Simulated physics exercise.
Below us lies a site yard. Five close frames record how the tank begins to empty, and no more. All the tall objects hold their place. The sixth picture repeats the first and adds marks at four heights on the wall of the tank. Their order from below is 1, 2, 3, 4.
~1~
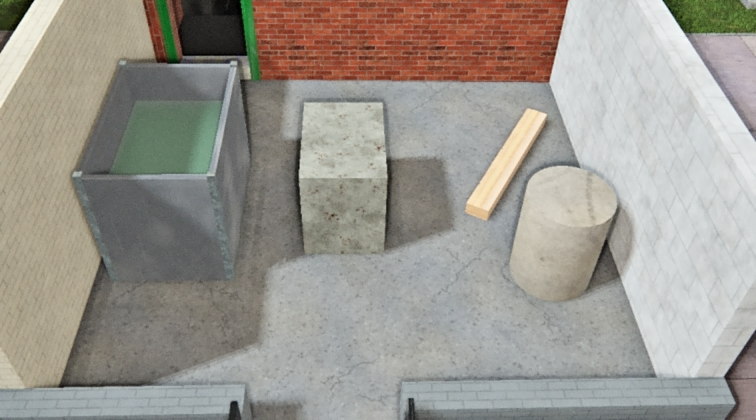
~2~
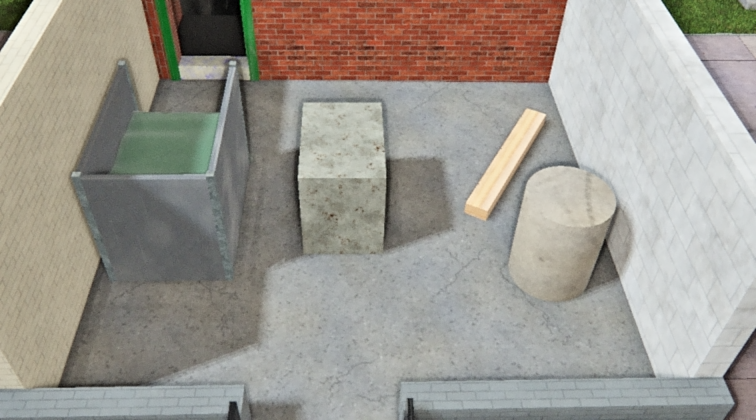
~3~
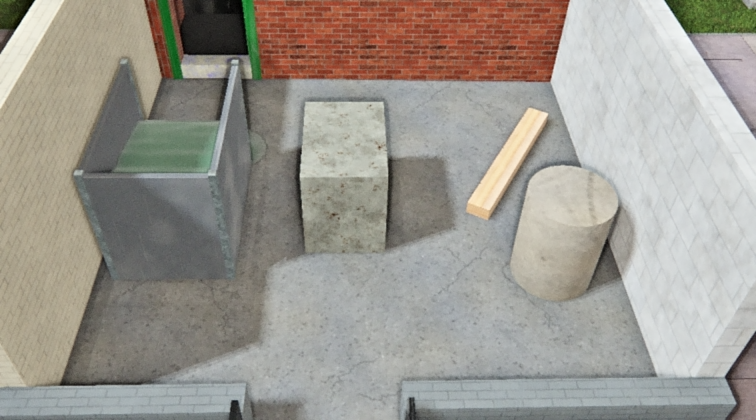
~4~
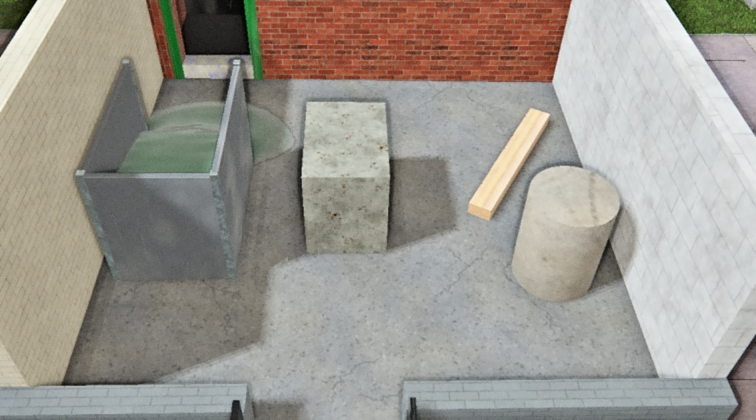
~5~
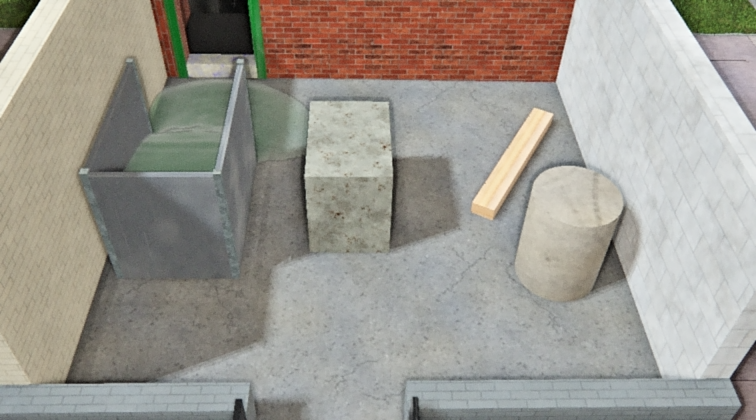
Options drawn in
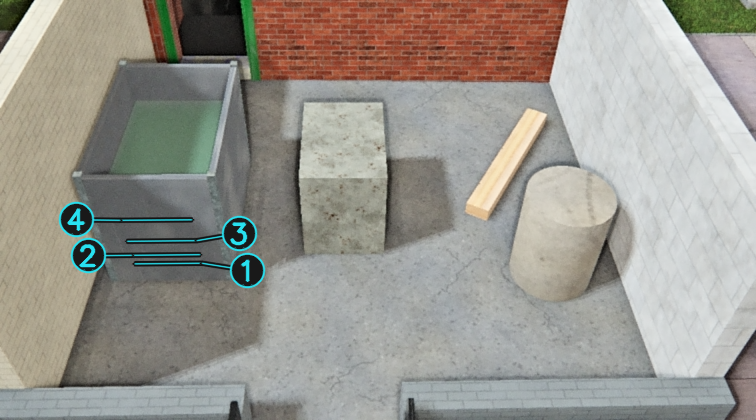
The clip shows a walled yard with a grey tank of greenish water, a concrete block, a wooden beam and a stone cylinder; the tank's far side disappears, and water spreads out behind it across the ground toward the right.
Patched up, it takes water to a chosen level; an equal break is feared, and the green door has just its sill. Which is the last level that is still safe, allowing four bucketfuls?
2 will do.
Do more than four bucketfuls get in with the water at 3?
Yes.
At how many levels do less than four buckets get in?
Two of the four.
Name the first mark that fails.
It is 3.
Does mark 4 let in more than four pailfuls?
Yes, that goes wrong.
On the marked copy, 1 at (168, 263); 2 at (166, 255); 3 at (162, 241); 4 at (156, 220); from the bottom up 1, 2, 3, 4.
For mark 1, nothing gets over.
For mark 2, a bucket or two gets in.
For mark 3, about 9 bucketfuls get in.
For mark 4, dozens of bucketfuls pour in.
